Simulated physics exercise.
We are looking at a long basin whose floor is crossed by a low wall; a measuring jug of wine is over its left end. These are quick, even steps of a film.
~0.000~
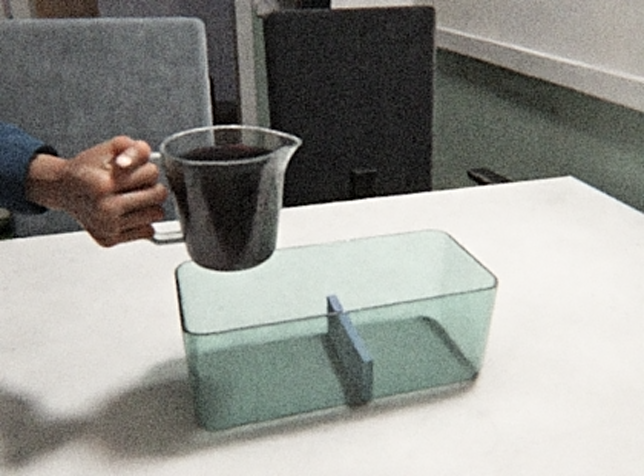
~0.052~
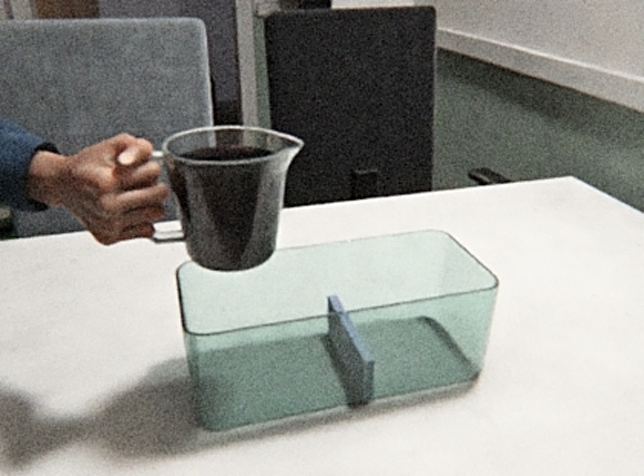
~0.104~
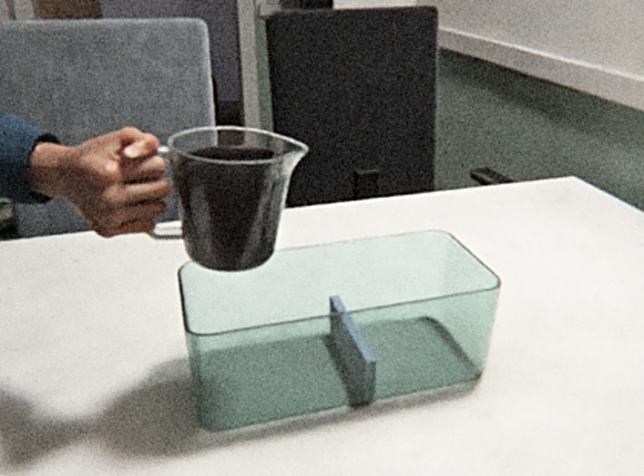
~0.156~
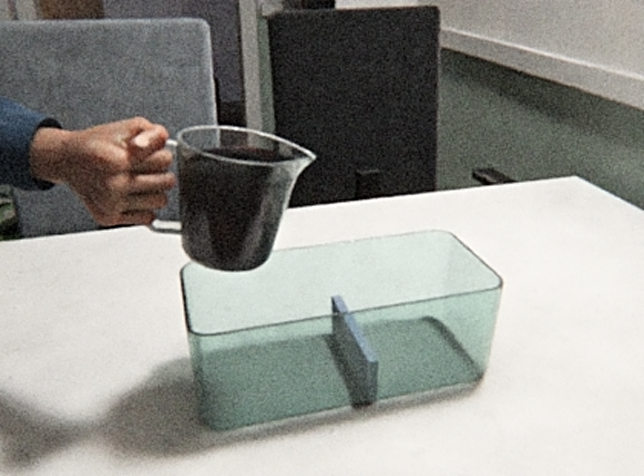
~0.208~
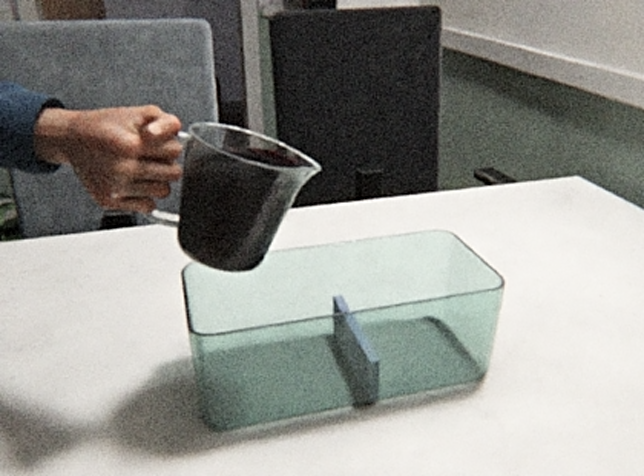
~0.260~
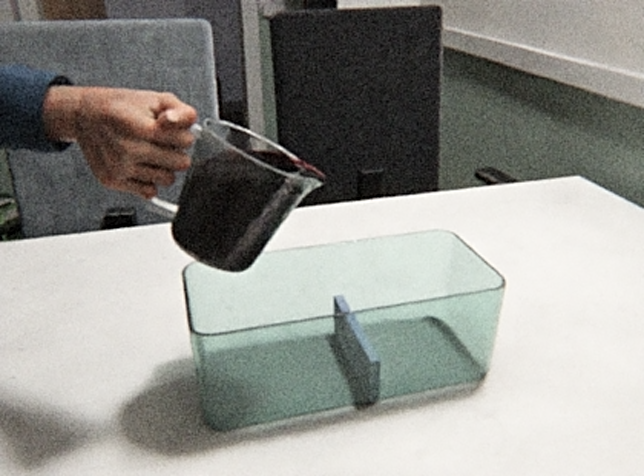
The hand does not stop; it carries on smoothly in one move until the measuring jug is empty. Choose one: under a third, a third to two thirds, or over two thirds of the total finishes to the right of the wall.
A third to two thirds finishes to the right of the wall.
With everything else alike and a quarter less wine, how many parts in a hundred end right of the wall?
My estimate is about 30 percent.
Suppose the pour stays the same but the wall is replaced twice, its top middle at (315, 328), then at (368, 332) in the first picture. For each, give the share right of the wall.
Roughly 95 % and 20 %.
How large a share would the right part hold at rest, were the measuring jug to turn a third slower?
About 60 %.
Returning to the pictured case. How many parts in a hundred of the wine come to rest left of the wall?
Roughly 50 %.
A moment on, the measuring jug is tipped on its side and 56 per cent is still to pour, 4 is left of the wall and 21 right of it.
Next, the measuring jug is tipped on its side and 15 per cent is still to pour, 32 is left of the wall and 45 right of it.
Then the measuring jug is tipped on its side and 2 per cent is still to pour, 46 is left of the wall and 50 right of it.
Later the measuring jug is tipped on its side and 0 per cent is still to pour, 49 is left of the wall and 50 right of it.
Finally, 49 per cent lies left of the wall, 50 right of it and 1 outside.
